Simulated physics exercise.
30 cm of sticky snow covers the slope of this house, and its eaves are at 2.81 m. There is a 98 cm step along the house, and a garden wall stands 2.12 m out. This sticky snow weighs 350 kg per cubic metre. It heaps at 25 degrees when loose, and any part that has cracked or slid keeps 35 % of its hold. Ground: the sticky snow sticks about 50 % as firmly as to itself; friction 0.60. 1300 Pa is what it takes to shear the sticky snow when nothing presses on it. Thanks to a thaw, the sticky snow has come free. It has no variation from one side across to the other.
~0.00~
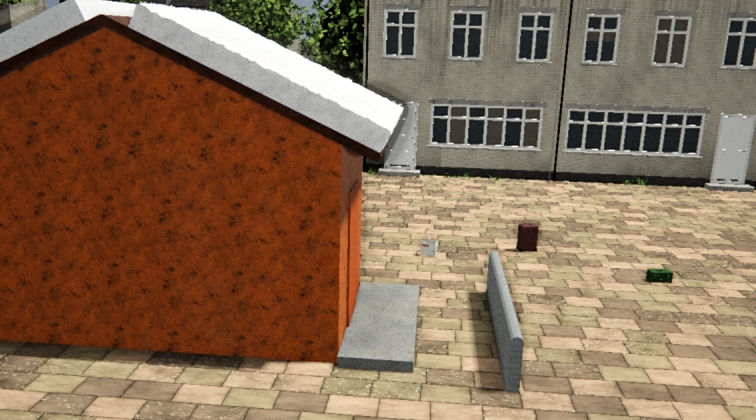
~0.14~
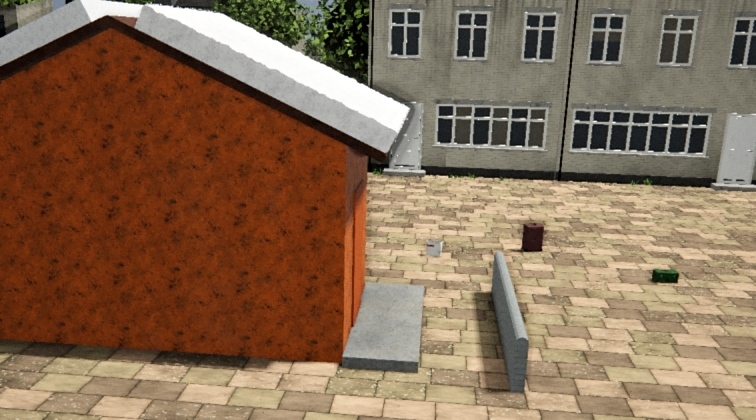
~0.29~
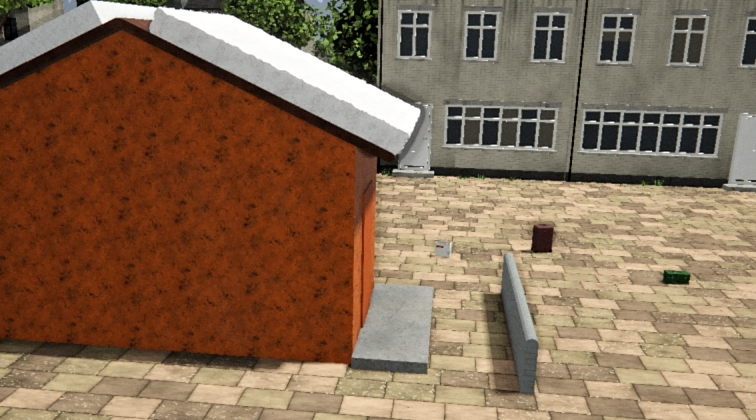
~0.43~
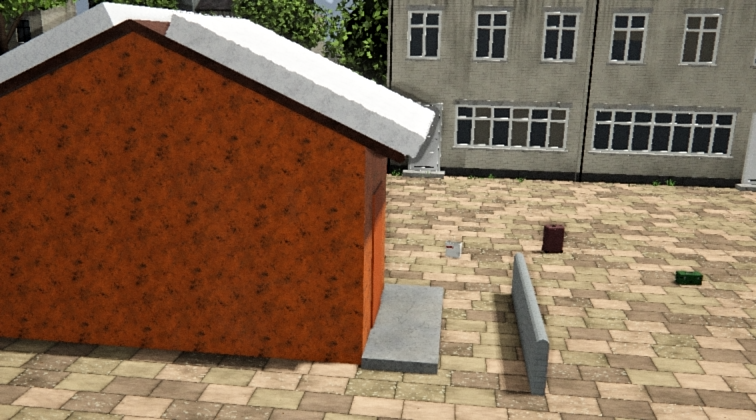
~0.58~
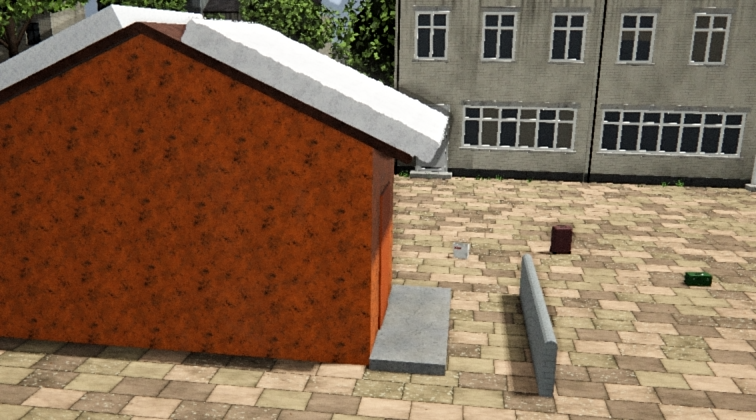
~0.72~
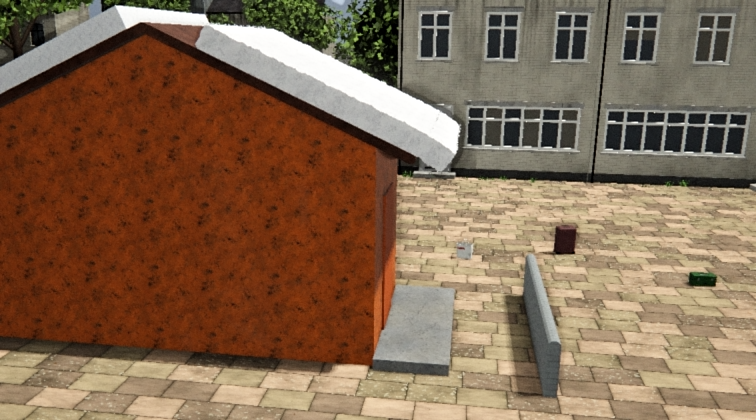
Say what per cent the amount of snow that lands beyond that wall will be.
Roughly 32 out of 100.
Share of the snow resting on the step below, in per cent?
I'd estimate close to 0 %.
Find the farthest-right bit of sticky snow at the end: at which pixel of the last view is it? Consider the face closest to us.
It shows up near (722, 394) in the last picture.
After 1.13 s, 88 % is still on the roof and 0 % is past the low wall.
After 1.62 s, 59 % is still on the roof and 0 % is past the low wall.
After 2.11 s, 7 % is still on the roof and 1 % is past the low wall.
After 2.60 s, none is still on the roof and 32 % is past the low wall.
After 3.40 s, none is still on the roof and 32 % is past the low wall.
